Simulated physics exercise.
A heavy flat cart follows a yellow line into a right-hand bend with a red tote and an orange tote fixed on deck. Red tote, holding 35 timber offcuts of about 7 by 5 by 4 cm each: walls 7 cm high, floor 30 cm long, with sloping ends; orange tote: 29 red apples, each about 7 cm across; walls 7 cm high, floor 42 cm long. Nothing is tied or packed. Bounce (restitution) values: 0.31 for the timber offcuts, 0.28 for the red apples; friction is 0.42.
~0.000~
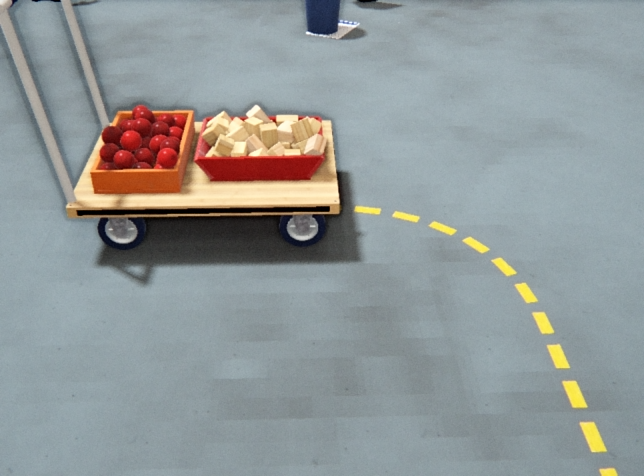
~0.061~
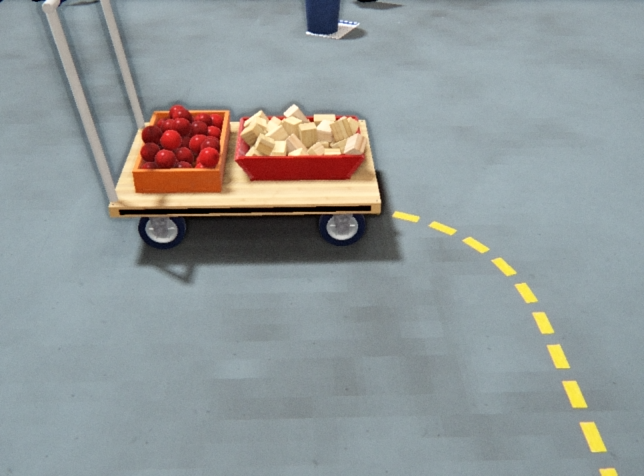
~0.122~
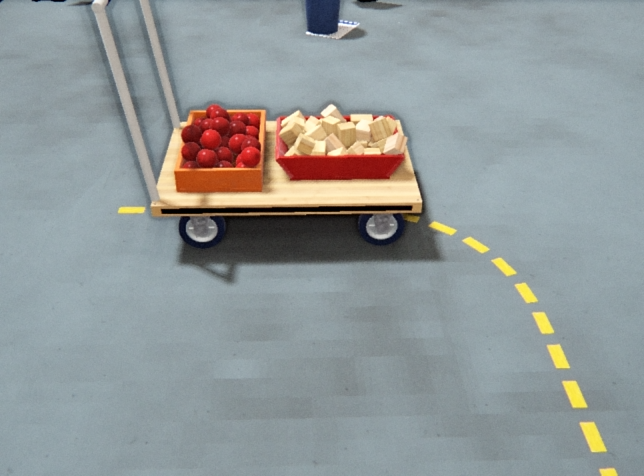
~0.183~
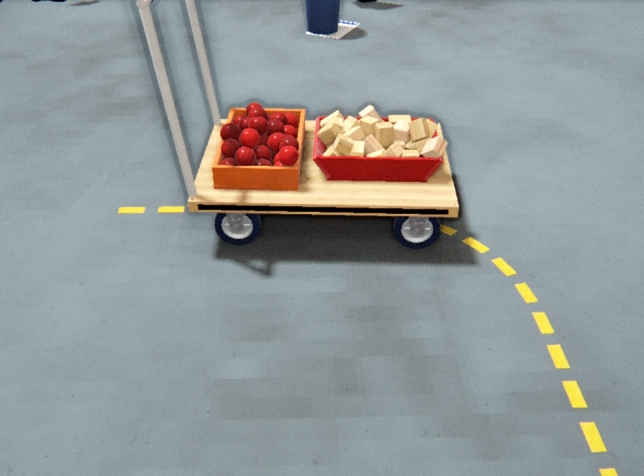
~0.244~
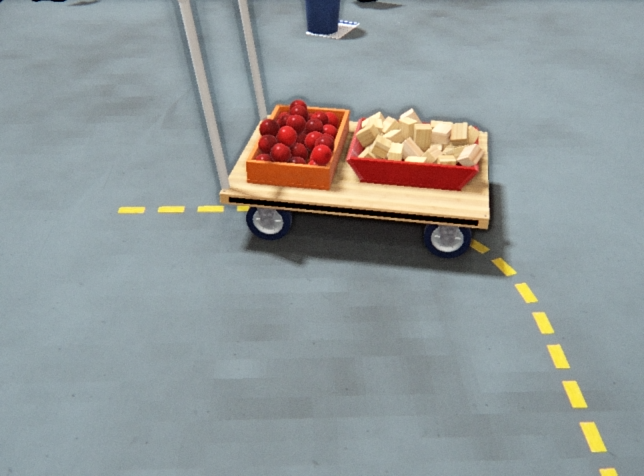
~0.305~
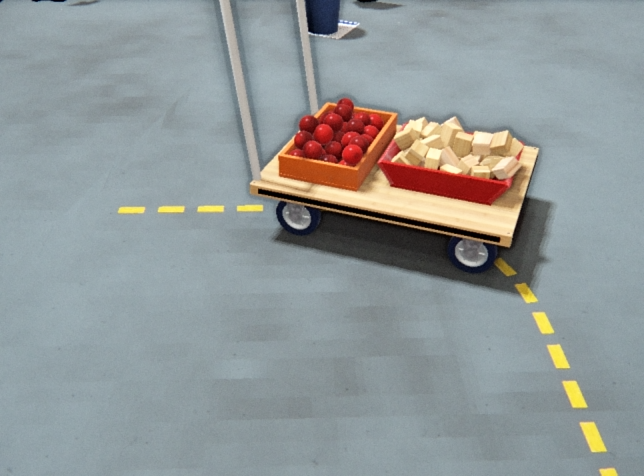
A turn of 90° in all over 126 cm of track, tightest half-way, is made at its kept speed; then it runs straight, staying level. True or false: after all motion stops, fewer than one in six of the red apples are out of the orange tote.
False.
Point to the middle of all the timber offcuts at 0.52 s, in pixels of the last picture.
Near (563, 226) in pixels.
After 0.41 s, 0 of 35 out of the red tote and 0 of 29 out of the orange tote.
After 0.52 s, 1 of 35 out of the red tote and 2 of 29 out of the orange tote.
After 0.70 s, 3 of 35 out of the red tote and 6 of 29 out of the orange tote.
Final count (at 1.16 s), 3 of 35 out of the red tote and 11 of 29 out of the orange tote. Asked share, 11 of 29, 38 per cent.
